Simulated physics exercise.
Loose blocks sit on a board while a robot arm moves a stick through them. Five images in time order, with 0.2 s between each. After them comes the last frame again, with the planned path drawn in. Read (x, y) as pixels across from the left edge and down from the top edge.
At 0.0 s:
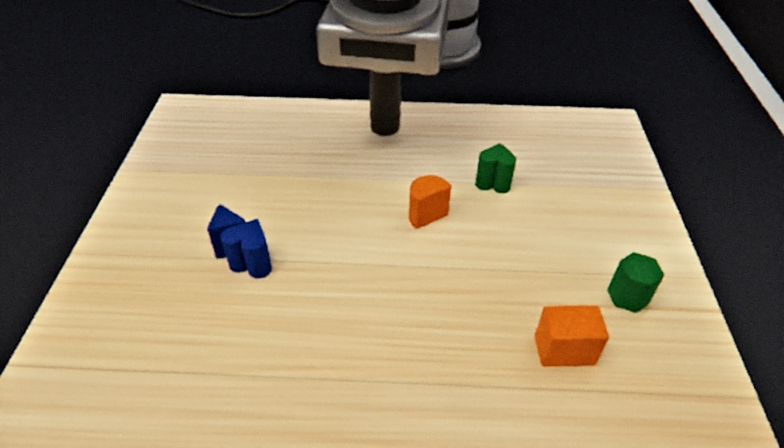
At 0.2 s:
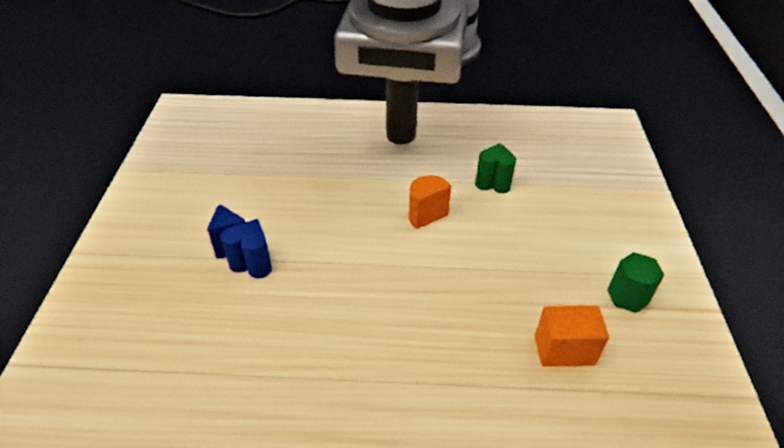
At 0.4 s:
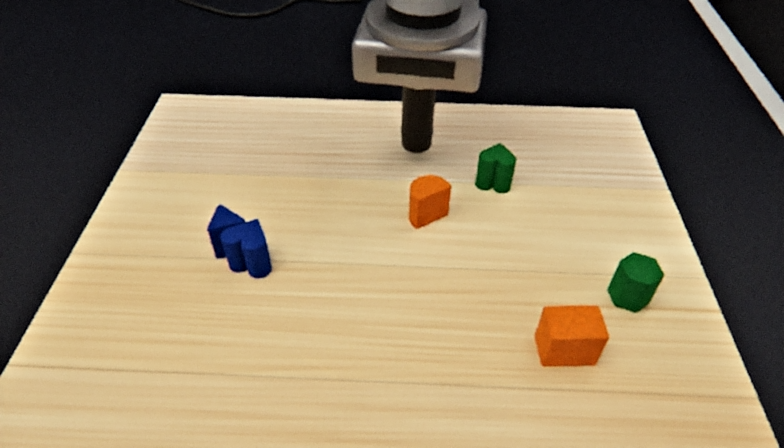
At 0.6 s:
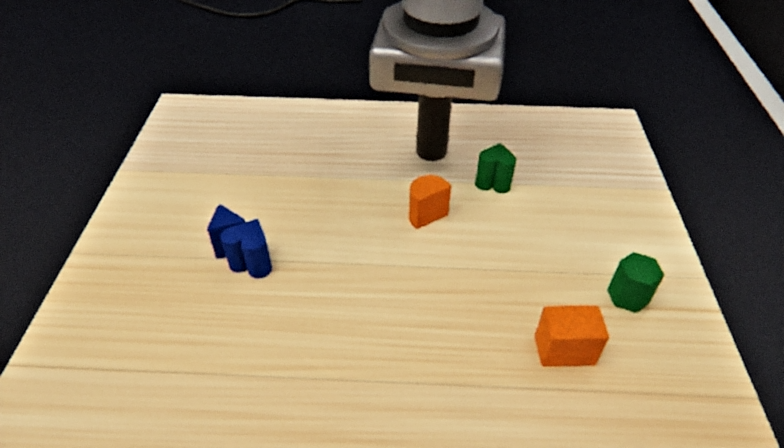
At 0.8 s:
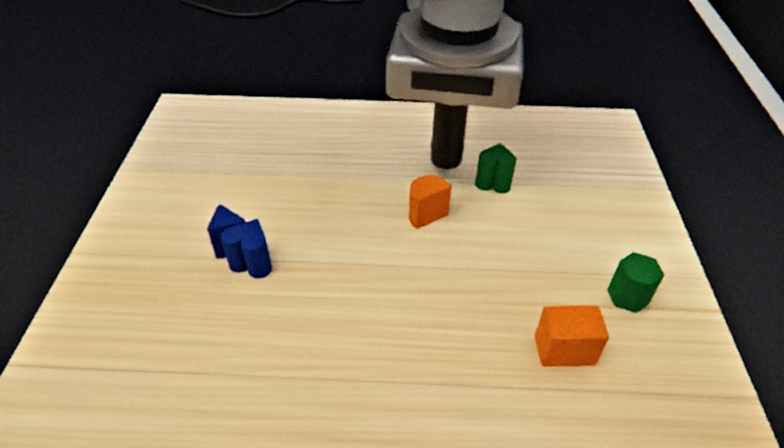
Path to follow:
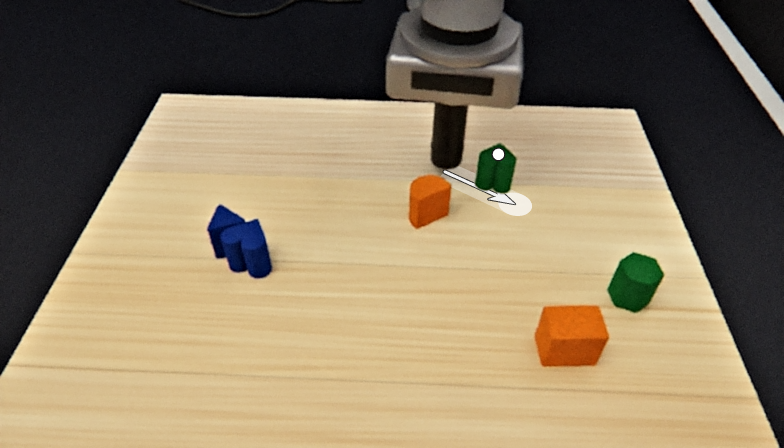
A robot arm moving its dark stick rightward and slightly nearer above orange and green blocks, all the blocks staying still.
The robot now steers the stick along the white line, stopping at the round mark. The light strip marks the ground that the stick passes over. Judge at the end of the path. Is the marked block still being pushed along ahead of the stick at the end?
It seems not.
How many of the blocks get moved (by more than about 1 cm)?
That makes 1 block.
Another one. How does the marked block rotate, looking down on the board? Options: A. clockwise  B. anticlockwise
B
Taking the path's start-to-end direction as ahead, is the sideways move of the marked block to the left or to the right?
It's set to shift left.
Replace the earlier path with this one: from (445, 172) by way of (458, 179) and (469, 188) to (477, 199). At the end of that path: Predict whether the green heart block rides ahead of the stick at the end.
It is gone from the front.
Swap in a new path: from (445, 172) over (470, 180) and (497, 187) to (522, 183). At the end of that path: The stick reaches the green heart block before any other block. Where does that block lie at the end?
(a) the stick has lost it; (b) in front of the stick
Letter b.
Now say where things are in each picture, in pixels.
Lower end of the stick (385, 128), tops of blocks, orange D-shaped block (428, 185), green heart block (498, 154), in the first picture.
Stick (401, 137), blocks as before, in the second picture.
Stick (416, 145), blocks as before, in the third picture.
Stick (431, 153), blocks as before, in the fourth picture.
Stick (446, 160), orange D-shaped block (428, 185), green heart block (498, 154), in the fifth picture.
The drawn path runs straight from (445, 172) to (515, 204); the dot is on the green heart block.
What follows on the original path. Halfway along, stick (482, 176); green heart block (518, 157), turned 30° anticlockwise.
At the end, stick (518, 193); orange D-shaped block not moved; green heart block (542, 162), turned 105° anticlockwise.
